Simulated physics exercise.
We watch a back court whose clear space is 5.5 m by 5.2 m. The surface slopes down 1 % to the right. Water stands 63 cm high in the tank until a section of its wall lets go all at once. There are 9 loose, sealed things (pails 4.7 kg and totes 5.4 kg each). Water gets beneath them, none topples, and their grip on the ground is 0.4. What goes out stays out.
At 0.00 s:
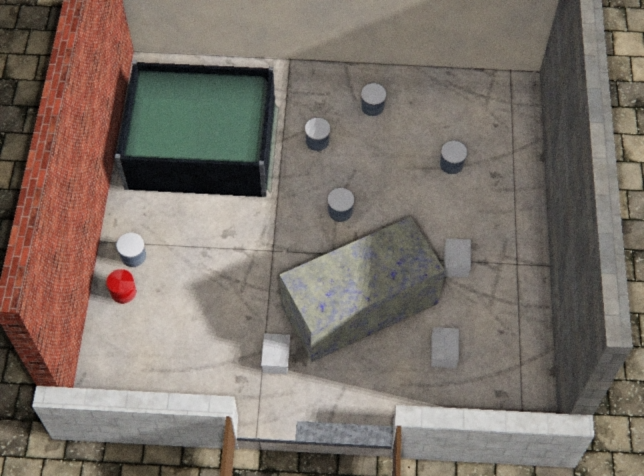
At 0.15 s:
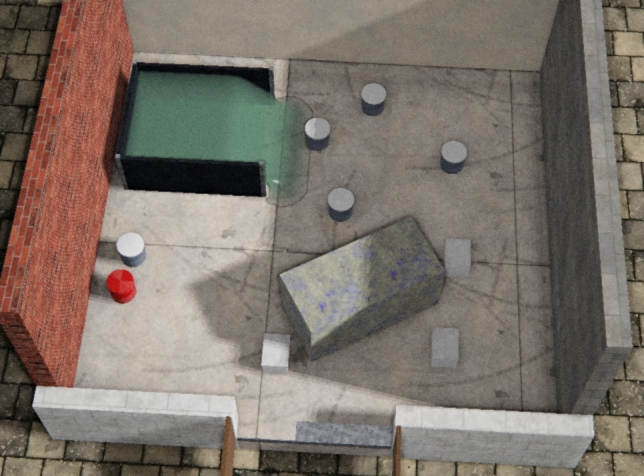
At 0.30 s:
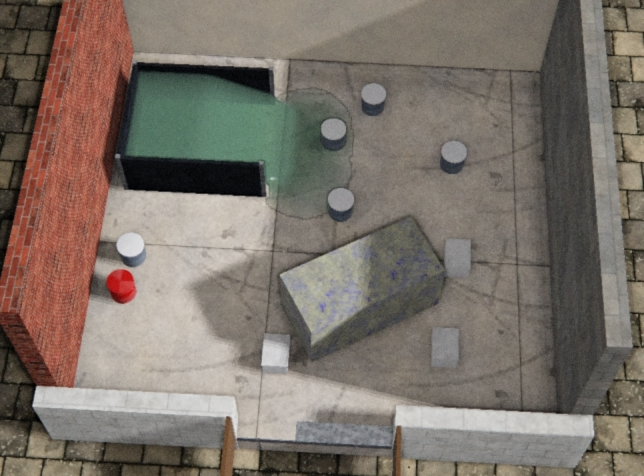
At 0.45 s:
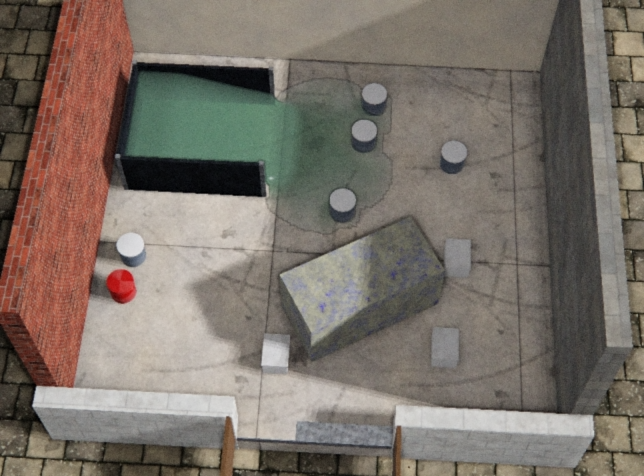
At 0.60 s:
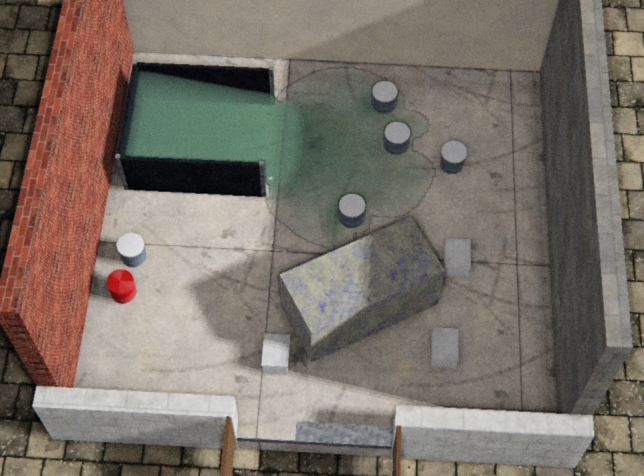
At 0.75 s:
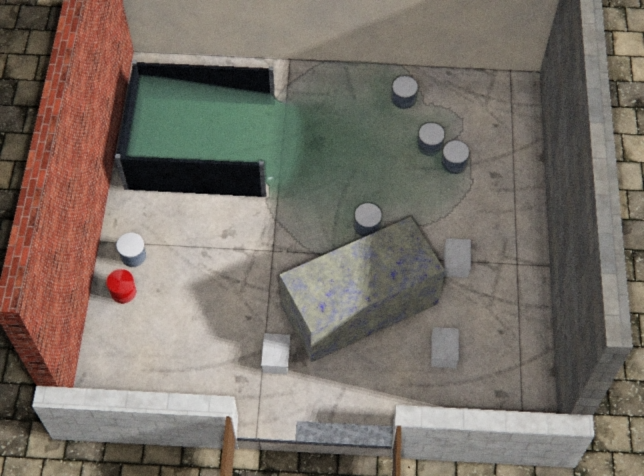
Green water pours from the open right side of a dark tank at the back left of a walled concrete court, seen from high above by a still camera. A red pail and a grey one stand by the brick wall at left, with more grey pails right of the tank and pale totes around a mottled slanted block. The water fans out rightward across the floor, pushing first one grey pail, then two others, a short way right.
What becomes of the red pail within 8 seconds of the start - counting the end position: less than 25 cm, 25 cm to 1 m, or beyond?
Red pail barely shifts.
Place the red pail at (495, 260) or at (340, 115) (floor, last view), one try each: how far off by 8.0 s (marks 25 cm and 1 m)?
In that order: It ends far away; it ends far away.
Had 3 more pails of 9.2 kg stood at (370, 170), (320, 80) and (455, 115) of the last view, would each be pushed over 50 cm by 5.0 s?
In that order: Past it, short of it, over.
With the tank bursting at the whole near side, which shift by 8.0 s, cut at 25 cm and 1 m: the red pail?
Then the red pail ends far away.
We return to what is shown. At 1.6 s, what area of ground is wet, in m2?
Roughly 13 m2.
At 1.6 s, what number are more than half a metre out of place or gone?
By then 4.
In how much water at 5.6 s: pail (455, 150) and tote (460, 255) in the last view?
About 8 and 4 cm.
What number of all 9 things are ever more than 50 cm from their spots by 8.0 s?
That makes 6.
After 1.6 s the red pail is near (120, 281), 0.0 m from its start, aground; 0 of 9 are out; 4 afloat.
After 3.6 s the red pail is near (120, 281), 0.0 m from its start, aground; 0 of 9 are out; 5 afloat.
After 5.6 s the red pail is near (120, 281), 0.0 m from its start, aground; 0 of 9 are out; 5 afloat.
After 8.0 s the red pail is near (120, 281), 0.0 m from its start, aground; 0 of 9 are out; 3 afloat.
